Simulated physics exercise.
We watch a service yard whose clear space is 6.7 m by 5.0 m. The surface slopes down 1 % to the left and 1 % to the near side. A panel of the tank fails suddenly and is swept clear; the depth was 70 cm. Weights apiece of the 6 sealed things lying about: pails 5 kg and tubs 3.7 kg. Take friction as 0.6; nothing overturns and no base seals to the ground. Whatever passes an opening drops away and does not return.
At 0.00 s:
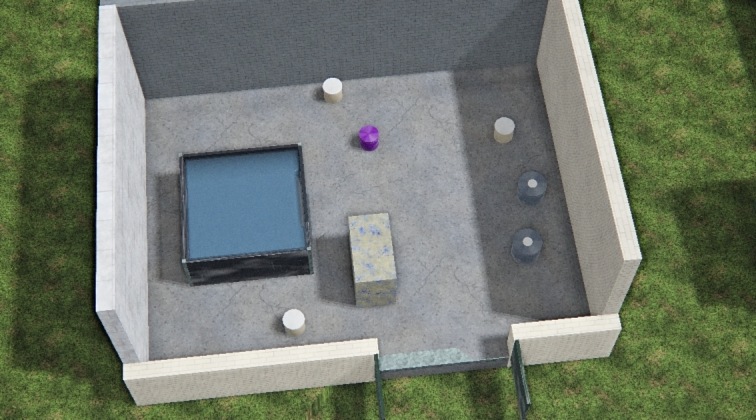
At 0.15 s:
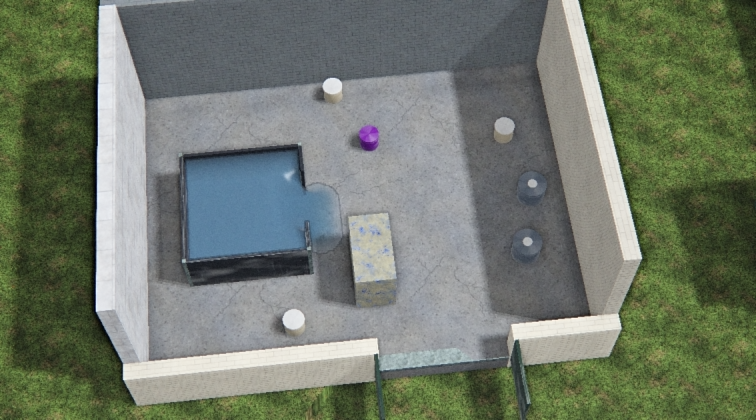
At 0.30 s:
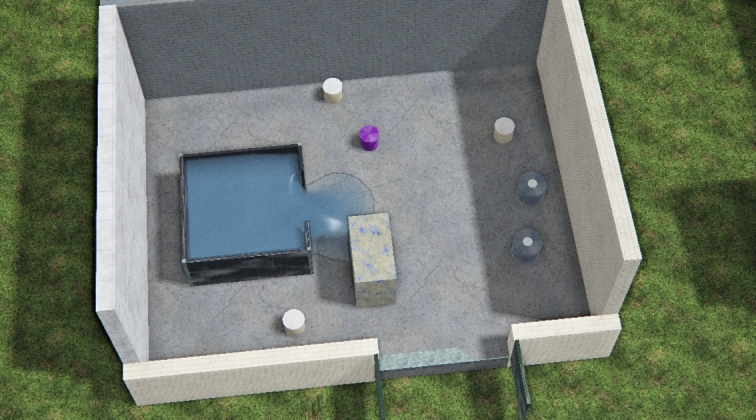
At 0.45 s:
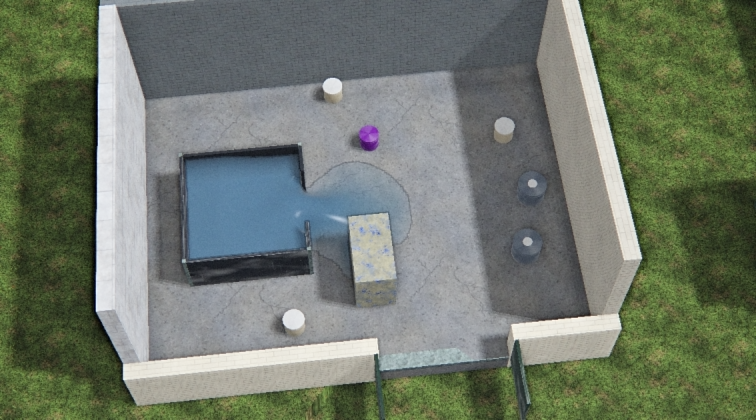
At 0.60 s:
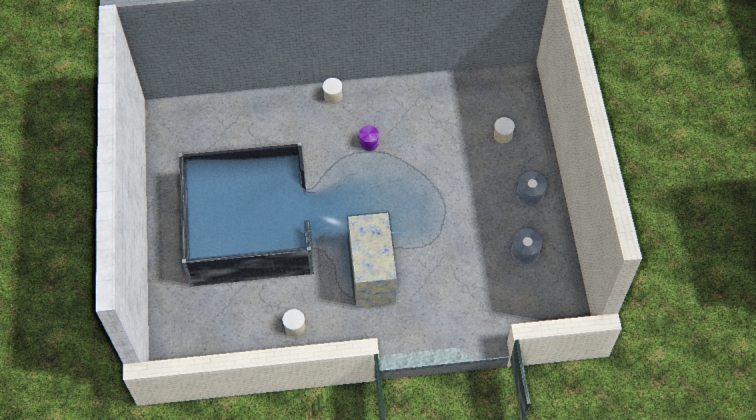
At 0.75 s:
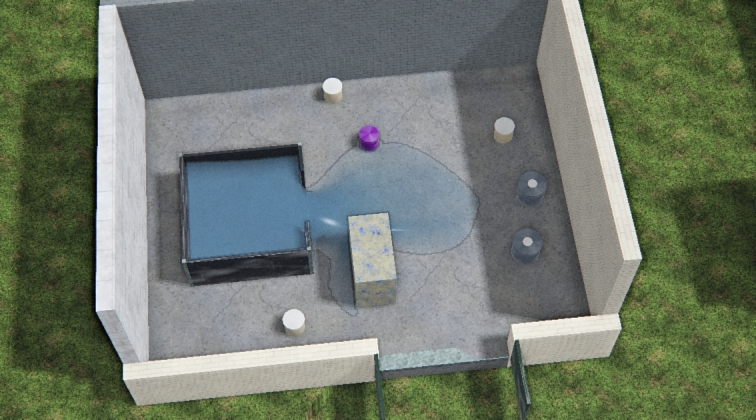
Water pours from the tank's right side and spreads around a speckled block across the floor.
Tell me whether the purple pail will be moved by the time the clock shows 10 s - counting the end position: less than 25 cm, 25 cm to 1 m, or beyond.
The purple pail ends far away.
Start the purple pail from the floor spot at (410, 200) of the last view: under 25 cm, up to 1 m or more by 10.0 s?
It ends far away.
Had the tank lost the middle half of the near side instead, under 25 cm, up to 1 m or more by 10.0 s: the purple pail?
In that case the purple pail ends far away.
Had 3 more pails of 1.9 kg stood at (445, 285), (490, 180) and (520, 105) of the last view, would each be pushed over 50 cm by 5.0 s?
In that order: Short of it, over, past it.
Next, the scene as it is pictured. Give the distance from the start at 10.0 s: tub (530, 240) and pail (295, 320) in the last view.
In turn: 500 cm, 120 cm.
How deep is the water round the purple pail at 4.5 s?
About 6 cm.
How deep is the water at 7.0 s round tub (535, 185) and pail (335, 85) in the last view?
About 11 and 3 cm.
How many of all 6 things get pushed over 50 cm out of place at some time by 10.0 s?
I count 6.
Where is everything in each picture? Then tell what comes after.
The purple pail at (369, 134) rests on the ground; water covers 3.2 m2; 0 of 6 have shifted, in the first picture.
The purple pail at (369, 134), on the bottom; water covers 3.8 m2; 0 of 6 have shifted, in the second picture.
The purple pail at (369, 134) rests on the ground; 4.5 m2 under water; 0 of 6 have shifted, in the third picture.
The purple pail at (369, 134), on the bottom; 5.4 m2 under water; 0 of 6 have shifted, in the fourth picture.
The purple pail at (369, 134) rests on the ground; 6.3 m2 under water; 0 of 6 have shifted, in the fifth picture.
The purple pail at (369, 134), on the bottom; 7.6 m2 under water; 0 of 6 have shifted, in the sixth picture.
After 2.0 s the purple pail is near (379, 98), 0.7 m from its start, aground; 0 of 6 are out; 3 afloat.
After 4.5 s the purple pail is near (373, 102), 0.6 m from its start, aground; 0 of 6 are out; 3 afloat.
After 7.0 s the purple pail is near (276, 126), 1.5 m from its start, aground; 0 of 6 are out; 2 afloat.
After 10.0 s the purple pail is near (204, 155), 2.7 m from its start, afloat; 1 of 6 are out; 5 afloat.
